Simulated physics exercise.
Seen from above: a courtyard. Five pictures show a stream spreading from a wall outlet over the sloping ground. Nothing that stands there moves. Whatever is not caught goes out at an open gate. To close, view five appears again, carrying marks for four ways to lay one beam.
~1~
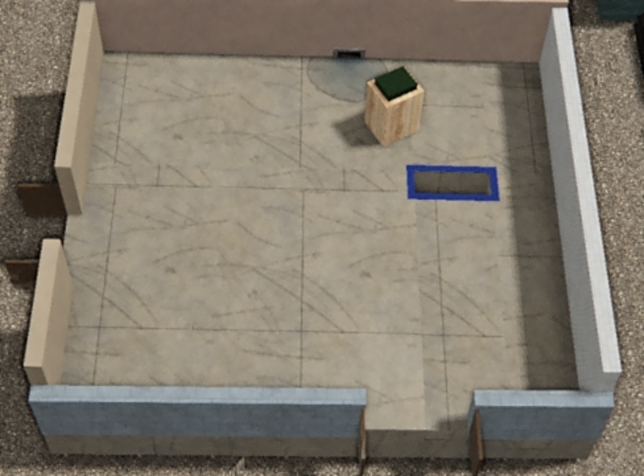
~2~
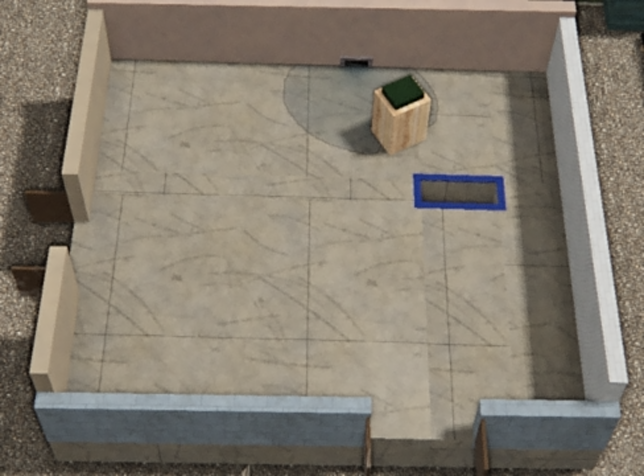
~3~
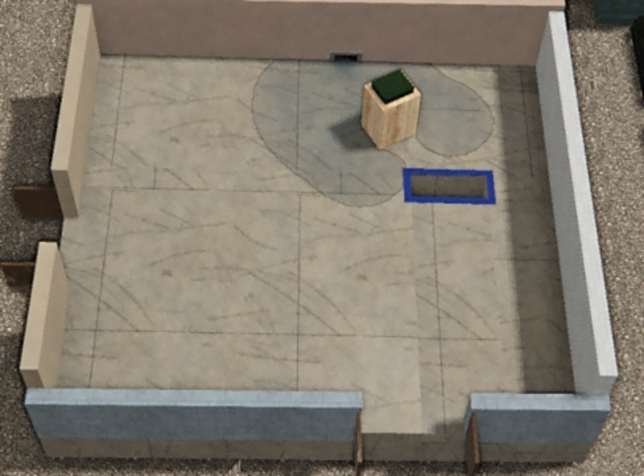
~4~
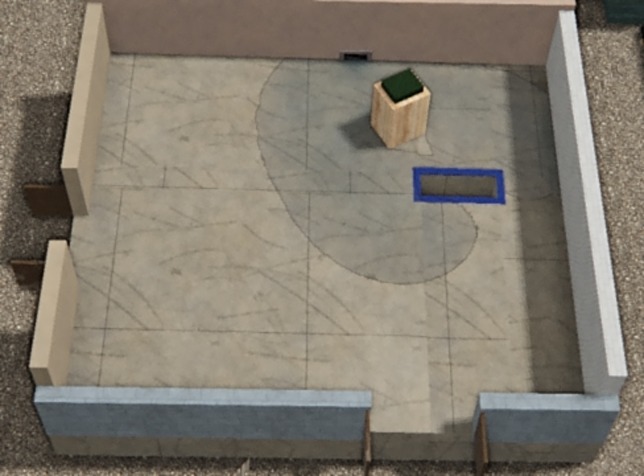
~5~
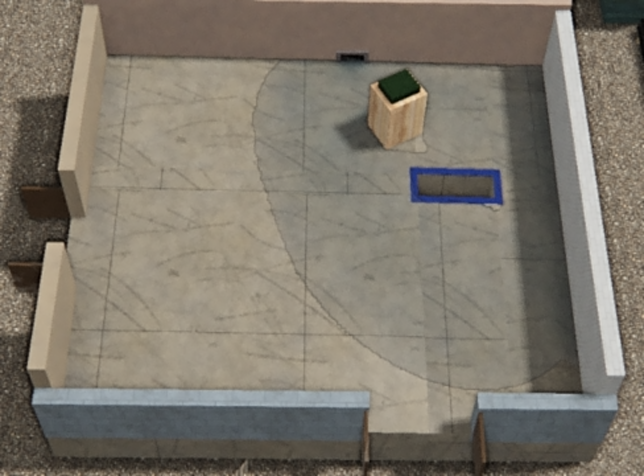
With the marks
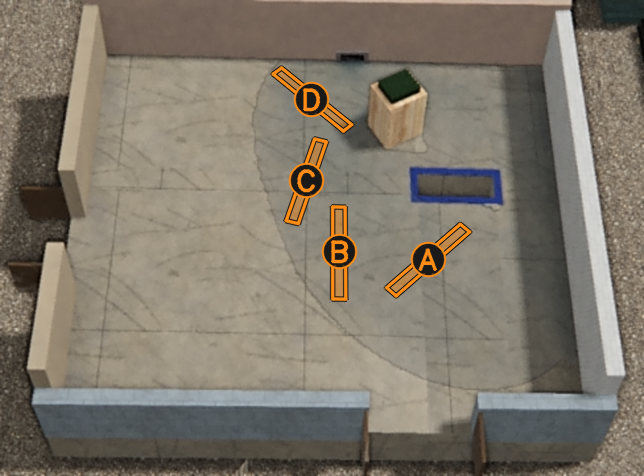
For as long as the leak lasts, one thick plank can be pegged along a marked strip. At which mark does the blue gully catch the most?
A.
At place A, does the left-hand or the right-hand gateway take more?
The right gate.
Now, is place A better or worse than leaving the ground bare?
Better.
On the marked copy, A from (391, 291) to (464, 228); B from (339, 299) to (338, 207); C from (292, 222) to (320, 140); D from (277, 71) to (347, 127).
If A is chosen, about 28 % of the stream runs into the blue gully, about 65 % out by the gates.
If B is chosen, about 15 % of the stream runs into the blue gully, about 80 % out by the gates.
If C is chosen, about 16 % of the stream runs into the blue gully, about 78 % out by the gates.
If D is chosen, about 13 % of the stream runs into the blue gully, about 80 % out by the gates.
